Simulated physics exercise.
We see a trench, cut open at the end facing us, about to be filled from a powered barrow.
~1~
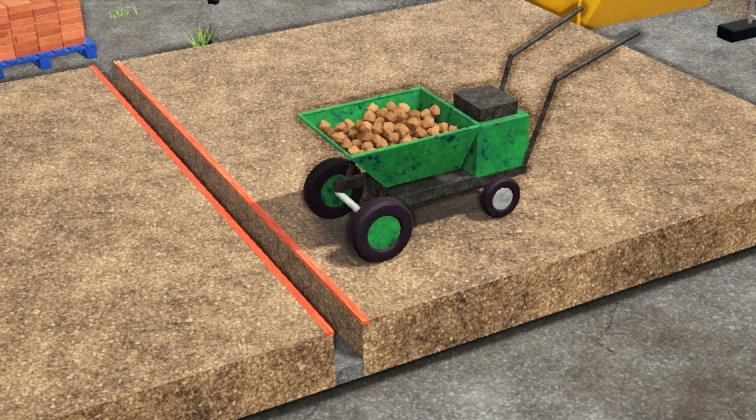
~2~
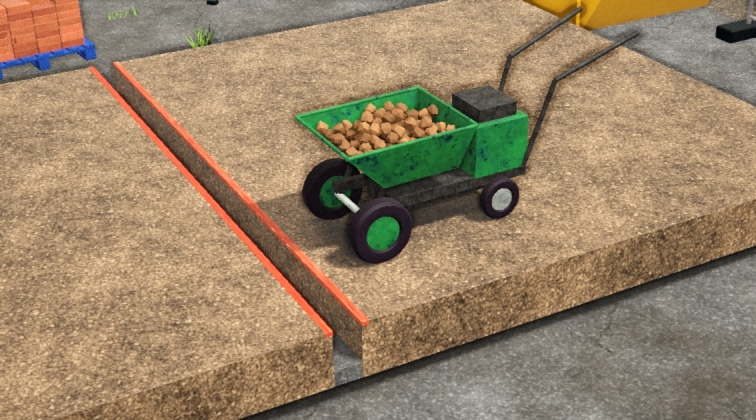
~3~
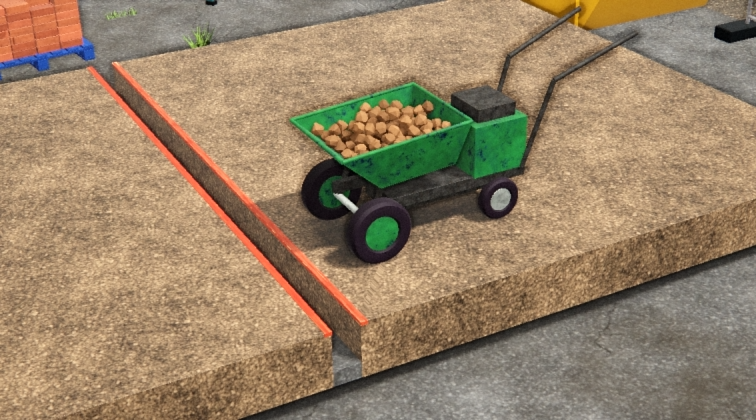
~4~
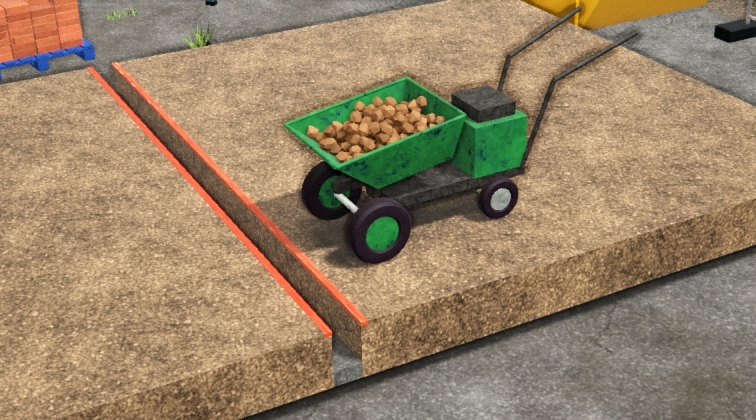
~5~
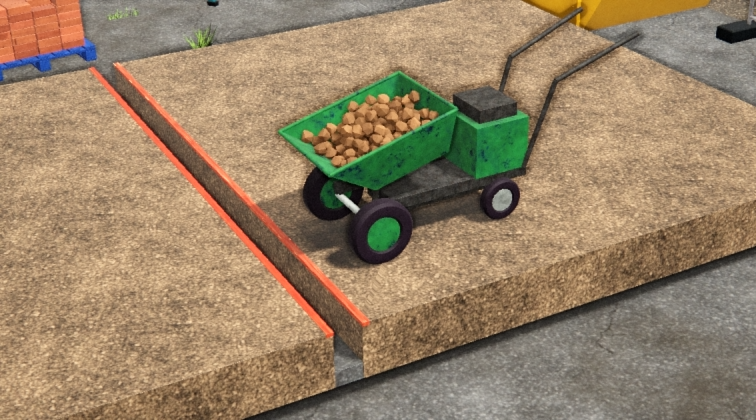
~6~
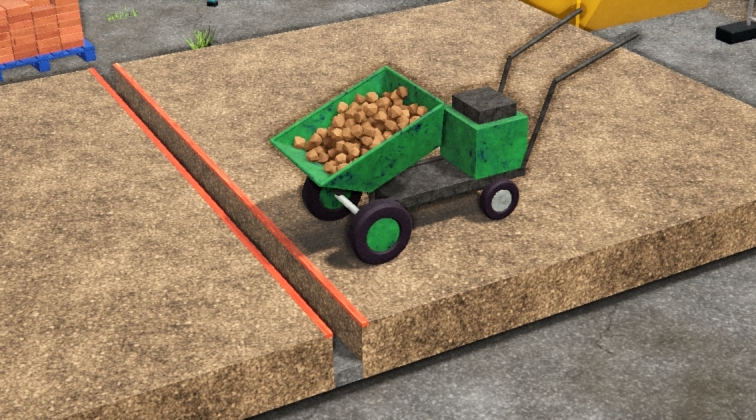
In the video, a green powered barrow loaded with brown clods stands on a brown slab beside a narrow, orange-edged trench, and its skip gradually tilts forward to the left while the wheels and the load within stay in place.
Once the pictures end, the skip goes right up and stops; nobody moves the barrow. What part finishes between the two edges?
The trench takes under half.
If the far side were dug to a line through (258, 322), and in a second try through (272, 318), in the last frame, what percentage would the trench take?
First some 90, then 70 per cent.
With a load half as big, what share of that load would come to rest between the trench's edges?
Some 0 per cent.
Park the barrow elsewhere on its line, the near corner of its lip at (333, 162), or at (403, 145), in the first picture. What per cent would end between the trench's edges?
About 0 and 60 per cent.
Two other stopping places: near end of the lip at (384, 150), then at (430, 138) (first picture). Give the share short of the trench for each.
Near 0 % and 50 %.
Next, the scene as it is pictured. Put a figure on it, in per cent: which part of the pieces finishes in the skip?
About 10 per cent.
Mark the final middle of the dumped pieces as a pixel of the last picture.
Roughly at (225, 271).
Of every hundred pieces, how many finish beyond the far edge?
Close to 90 per cent.
Soon after the last picture, skip tipped steeply; all in the skip.
A little later, skip tipped right over; about two thirds in the skip; about a third beyond it; a stray few falling.
Later still, skip tipped right over; a small part in the skip; most beyond it.
At rest, skip tipped right over; a small part in the skip; a stray few in or heaped over the trench; most beyond it.
